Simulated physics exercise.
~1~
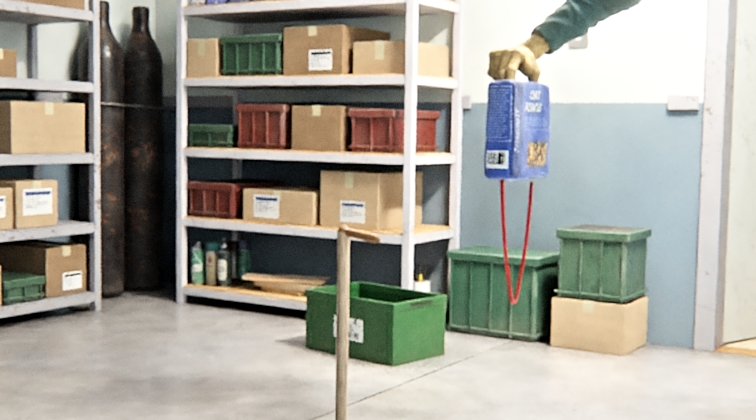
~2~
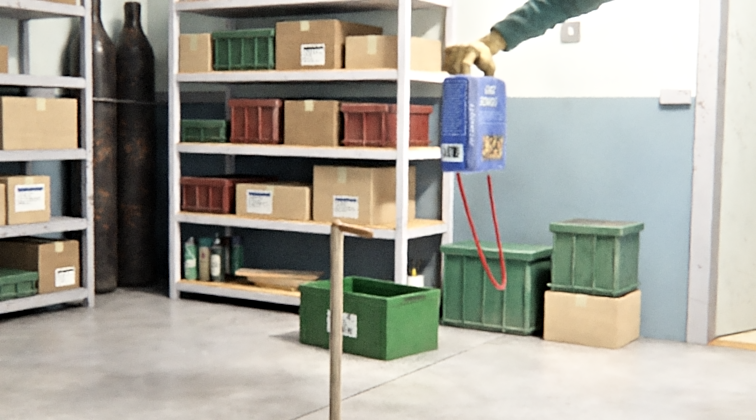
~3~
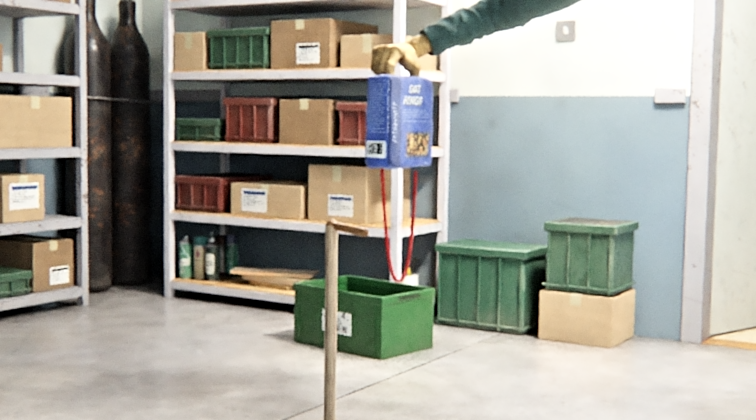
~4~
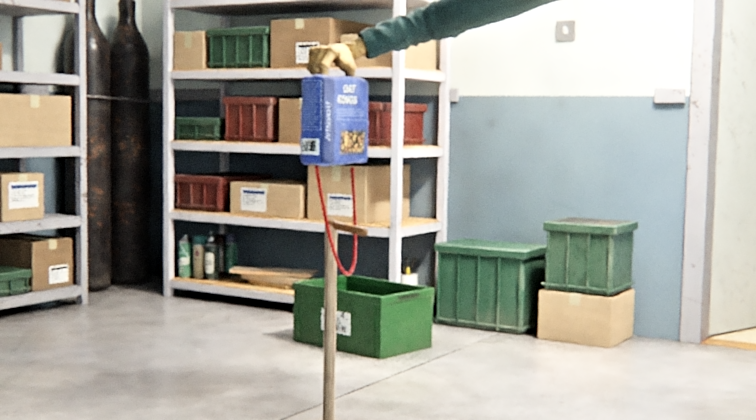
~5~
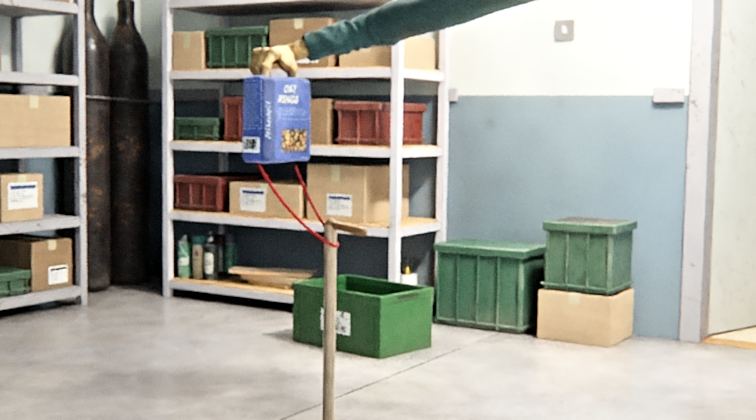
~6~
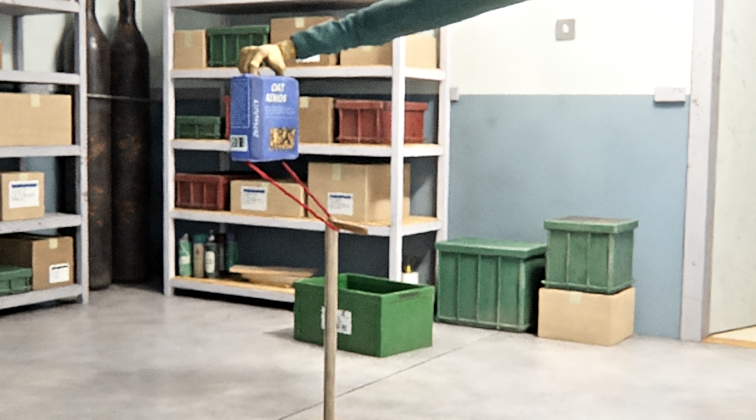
In a storeroom with shelves of boxes and crates, a gloved hand carried an upright blue bag leftward over a wooden post, its red loop dangling low, until the loop snagged on the post's sideways hook and pulled tight, stopping the hand just past it.
